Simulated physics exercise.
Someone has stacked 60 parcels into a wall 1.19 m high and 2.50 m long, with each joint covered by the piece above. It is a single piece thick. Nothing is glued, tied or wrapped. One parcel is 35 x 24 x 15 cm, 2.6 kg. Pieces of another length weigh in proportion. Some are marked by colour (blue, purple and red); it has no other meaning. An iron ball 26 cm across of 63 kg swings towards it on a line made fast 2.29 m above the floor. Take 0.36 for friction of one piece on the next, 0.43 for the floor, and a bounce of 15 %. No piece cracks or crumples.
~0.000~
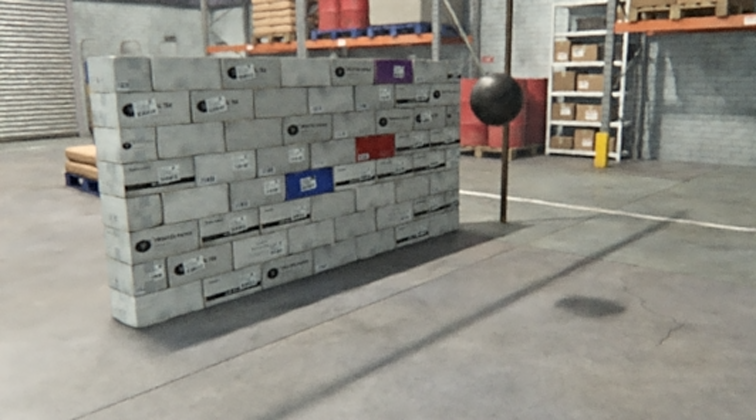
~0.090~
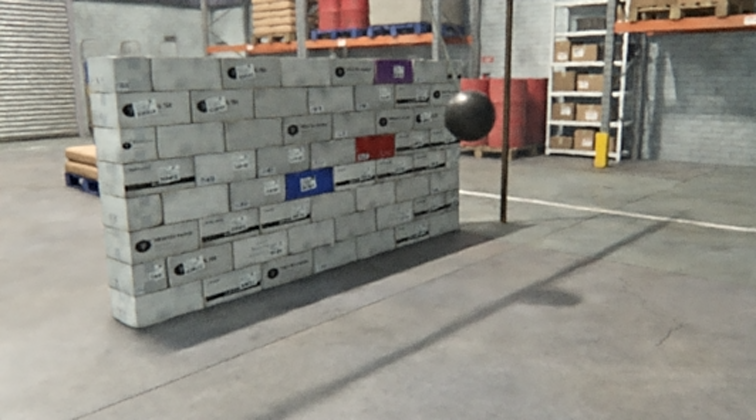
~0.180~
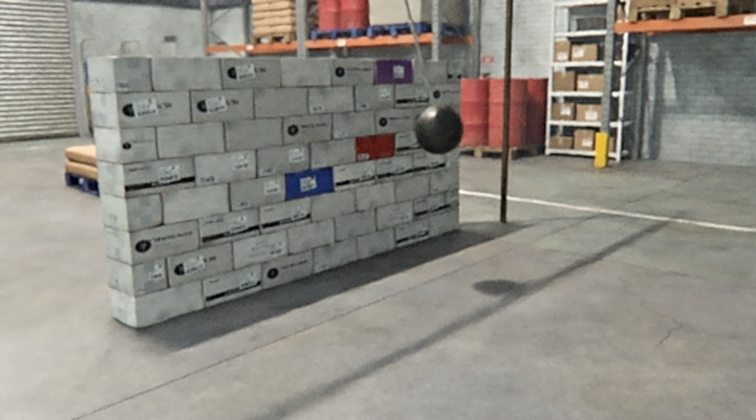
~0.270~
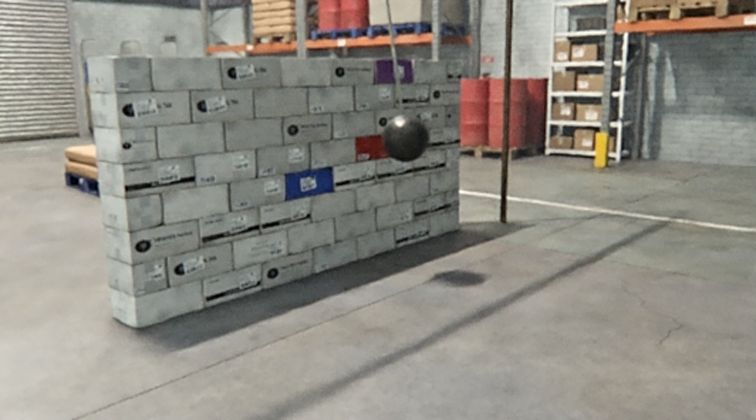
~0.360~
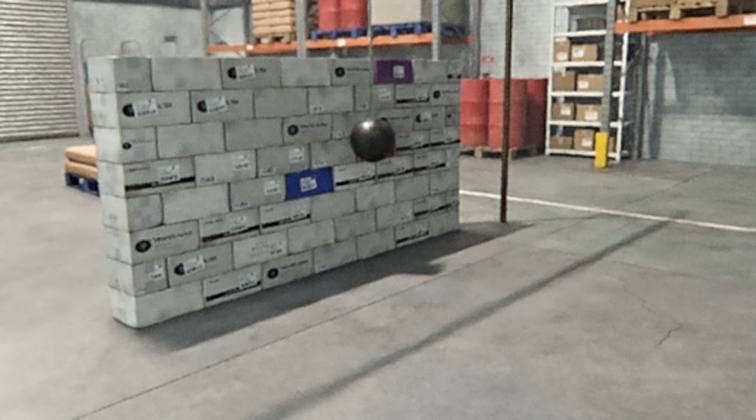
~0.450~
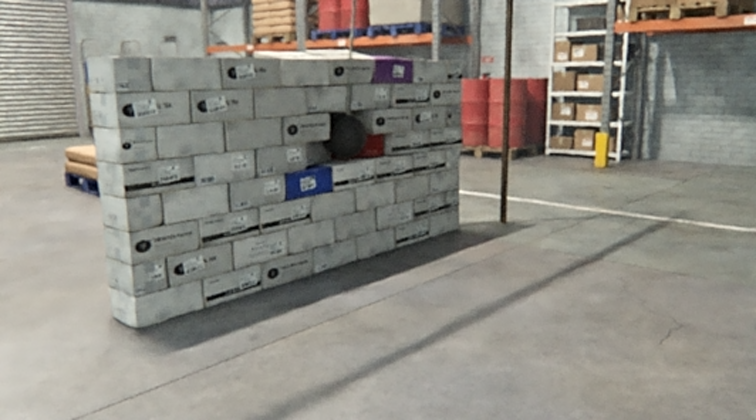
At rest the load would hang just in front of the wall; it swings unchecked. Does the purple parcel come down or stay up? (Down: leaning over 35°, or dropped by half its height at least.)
The purple parcel drops.
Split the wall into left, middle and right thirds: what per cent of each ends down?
In per cent: Left 0, middle 40, right 20.
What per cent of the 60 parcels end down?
Roughly 20 per cent of them.
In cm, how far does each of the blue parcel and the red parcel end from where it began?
Moved: Blue 0, red 55.
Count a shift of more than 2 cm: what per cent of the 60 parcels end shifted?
Shifted: 40 per cent.
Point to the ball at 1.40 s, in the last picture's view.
Near (306, 119).
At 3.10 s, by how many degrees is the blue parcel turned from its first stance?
About 0°.
After 0.76 s, line 28° past plumb; 3 of the 60 parcels down; purple parcel 10 cm from its place; red parcel 25° from how it stood, 7 cm lower.
After 1.40 s, line 20° past plumb; 5 of the 60 parcels down; purple parcel 26° from how it stood; red parcel on its side.
After 3.10 s, line 9° past plumb; 9 of the 60 parcels down; purple parcel on its side; red parcel on its side.
In the end (4.0 s), line 16° past plumb; 12 of the 60 parcels down; purple parcel on its side; red parcel on its side; blue parcel unmoved. From the last view, middles, purple parcel near (247, 225), red parcel near (331, 221).
